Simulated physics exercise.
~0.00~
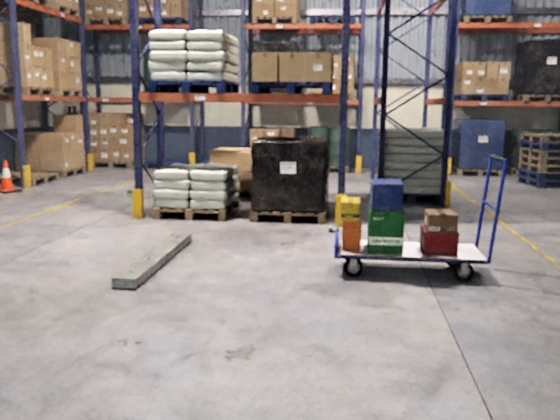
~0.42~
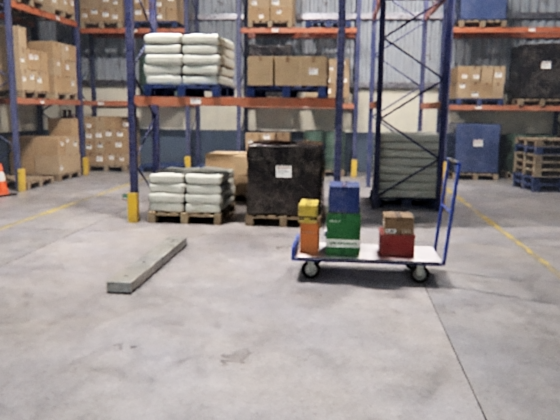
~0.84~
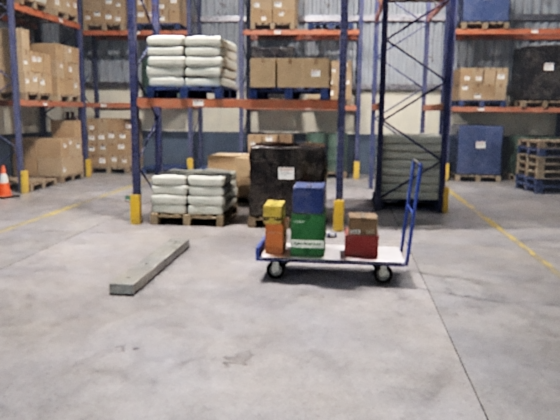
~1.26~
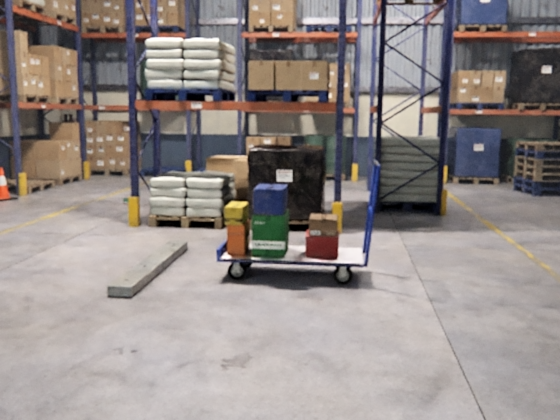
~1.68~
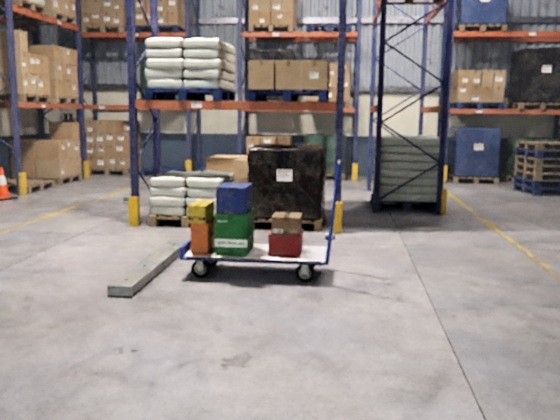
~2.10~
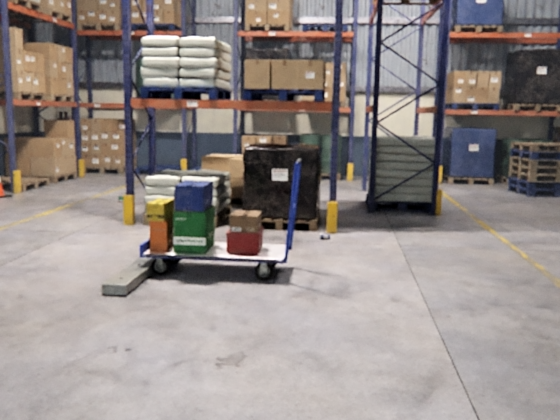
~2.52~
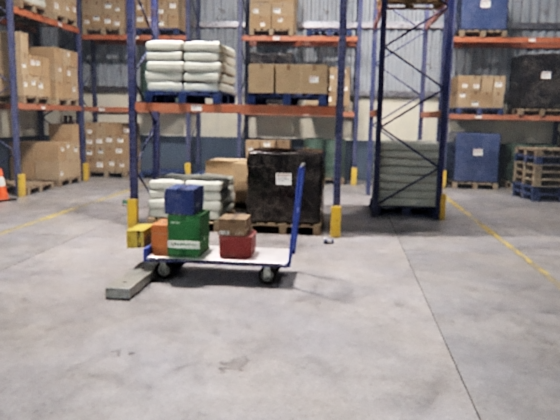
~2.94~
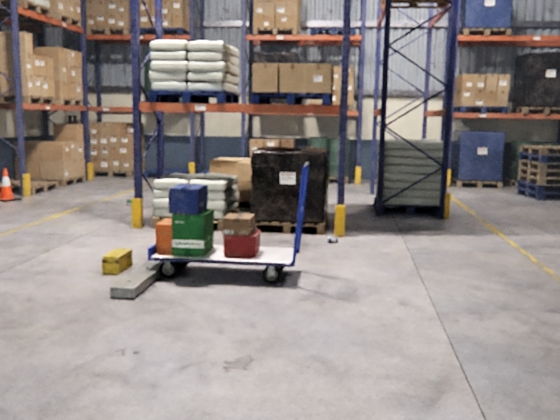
A loaded trolley rolls left into a low kerb, and the yellow carton tumbles off.
